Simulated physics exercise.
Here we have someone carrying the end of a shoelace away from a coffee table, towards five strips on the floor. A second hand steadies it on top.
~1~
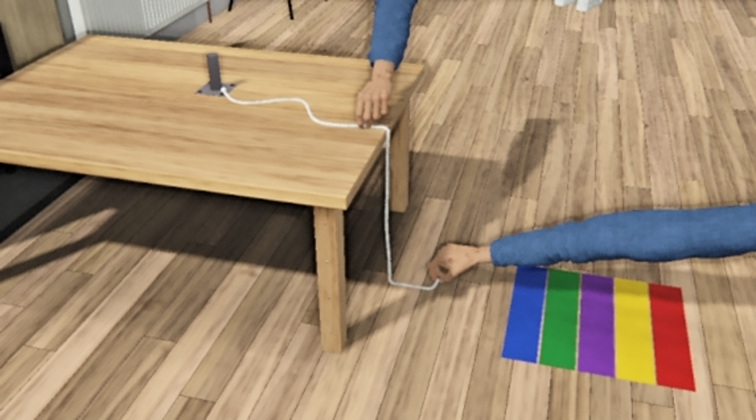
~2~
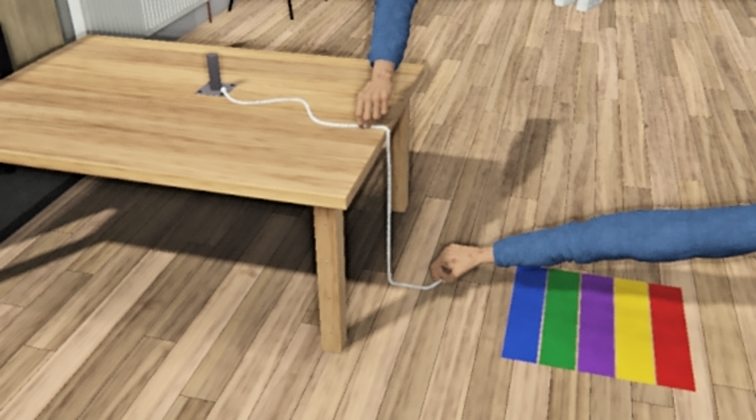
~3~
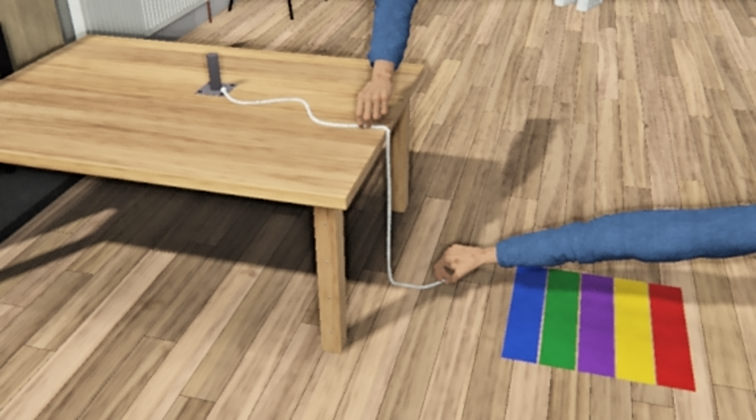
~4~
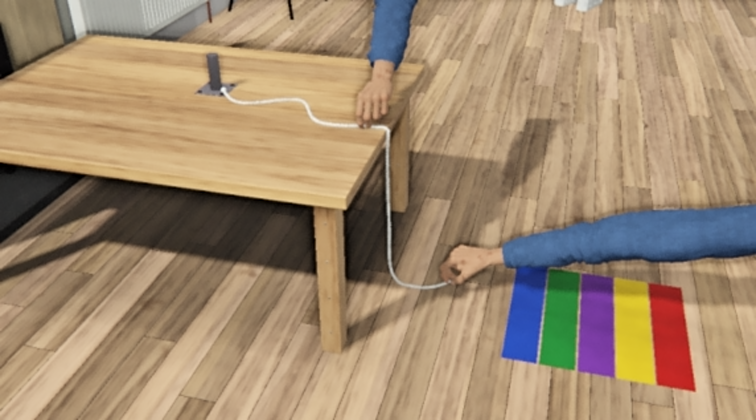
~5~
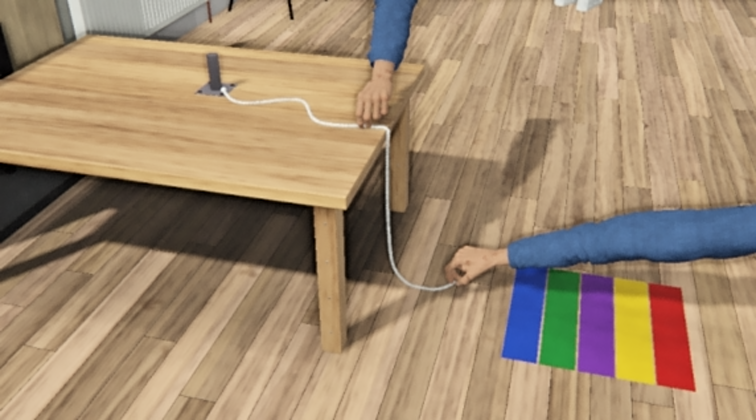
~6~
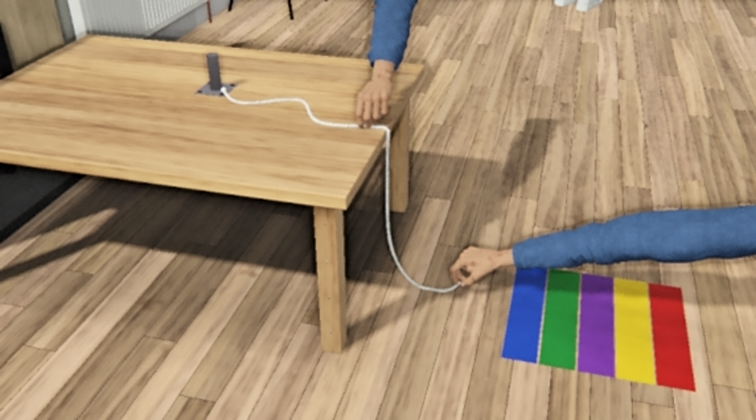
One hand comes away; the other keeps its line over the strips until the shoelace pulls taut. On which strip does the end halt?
It halts on the purple strip.
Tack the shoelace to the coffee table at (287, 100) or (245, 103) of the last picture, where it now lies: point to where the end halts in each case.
The places are (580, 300) and (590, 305).
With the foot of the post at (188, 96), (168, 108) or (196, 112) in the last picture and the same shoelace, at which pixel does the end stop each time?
Try by try, around (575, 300), (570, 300) and (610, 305).
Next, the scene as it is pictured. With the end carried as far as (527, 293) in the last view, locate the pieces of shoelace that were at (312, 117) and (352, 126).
Near (350, 114) and (391, 129).
Soon after, end near (527, 293); over blue.
After that, end near (573, 300); over green.
At the stop, end near (601, 305); over purple. Over purple.
